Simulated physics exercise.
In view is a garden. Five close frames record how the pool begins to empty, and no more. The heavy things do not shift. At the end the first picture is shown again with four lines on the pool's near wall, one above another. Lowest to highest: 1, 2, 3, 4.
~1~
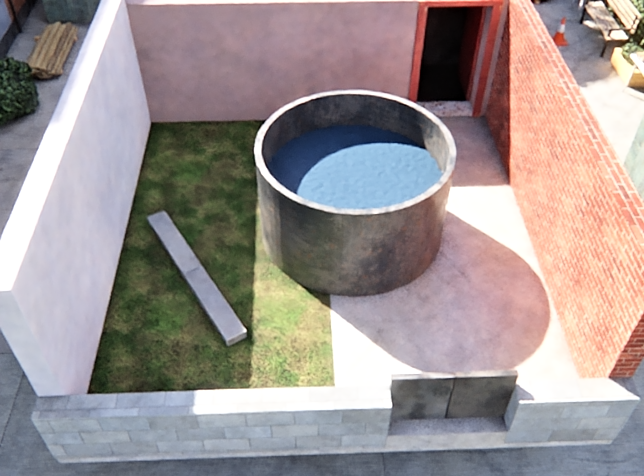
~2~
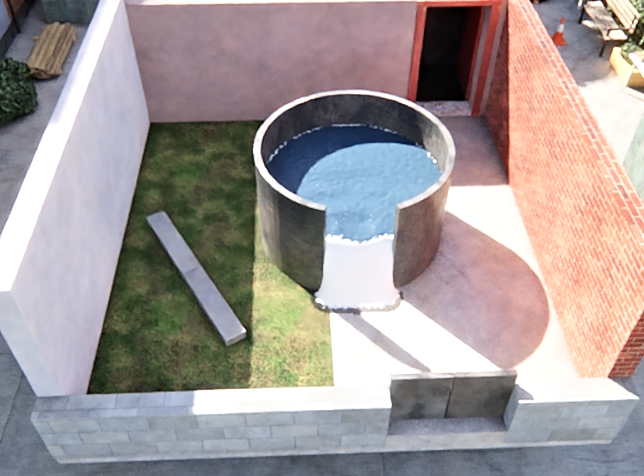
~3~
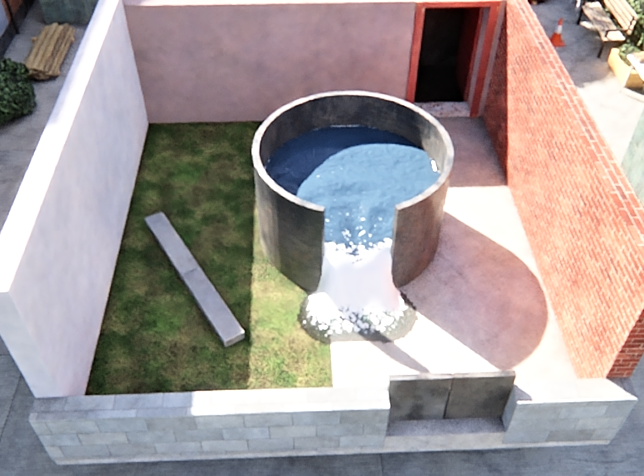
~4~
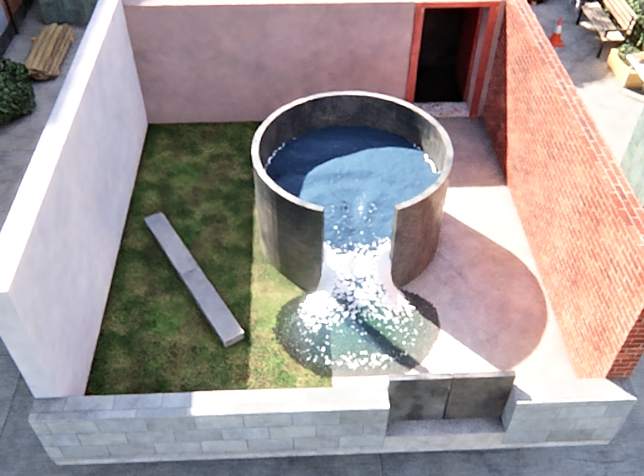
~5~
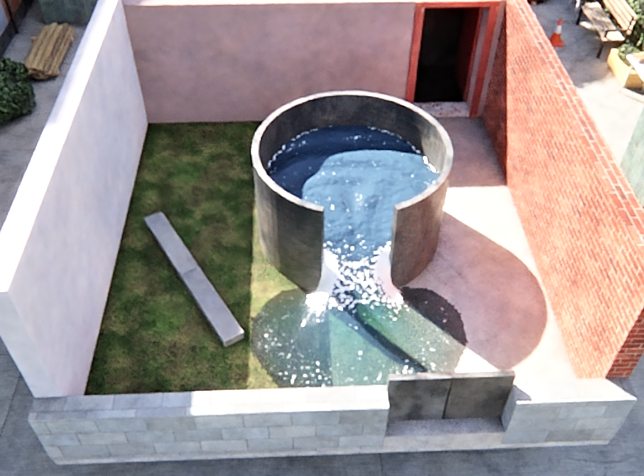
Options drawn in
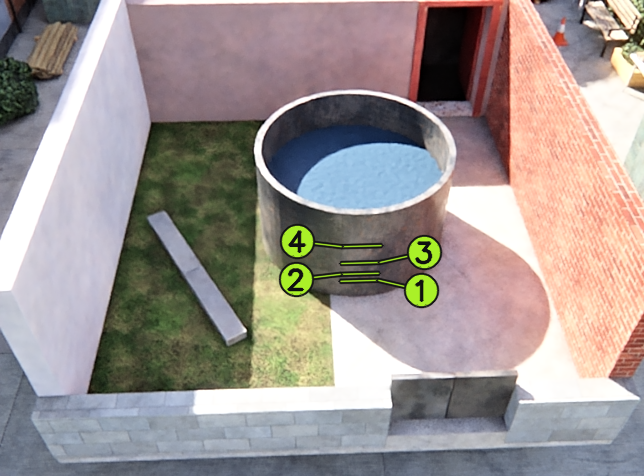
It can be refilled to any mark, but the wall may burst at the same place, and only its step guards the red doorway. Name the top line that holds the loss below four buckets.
3.
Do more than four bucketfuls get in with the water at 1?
No, not at all.
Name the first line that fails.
Line 4.
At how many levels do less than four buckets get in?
Three of the four.
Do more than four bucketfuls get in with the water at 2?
No.
In lime, 1 at (359, 280); 2 at (359, 273); 3 at (360, 263); 4 at (361, 246); from the bottom up 1, 2, 3, 4.
With 1, nothing gets over.
With 2, nothing gets over.
With 3, a splash gets over, under a bucket.
With 4, about 10 bucketfuls get in.
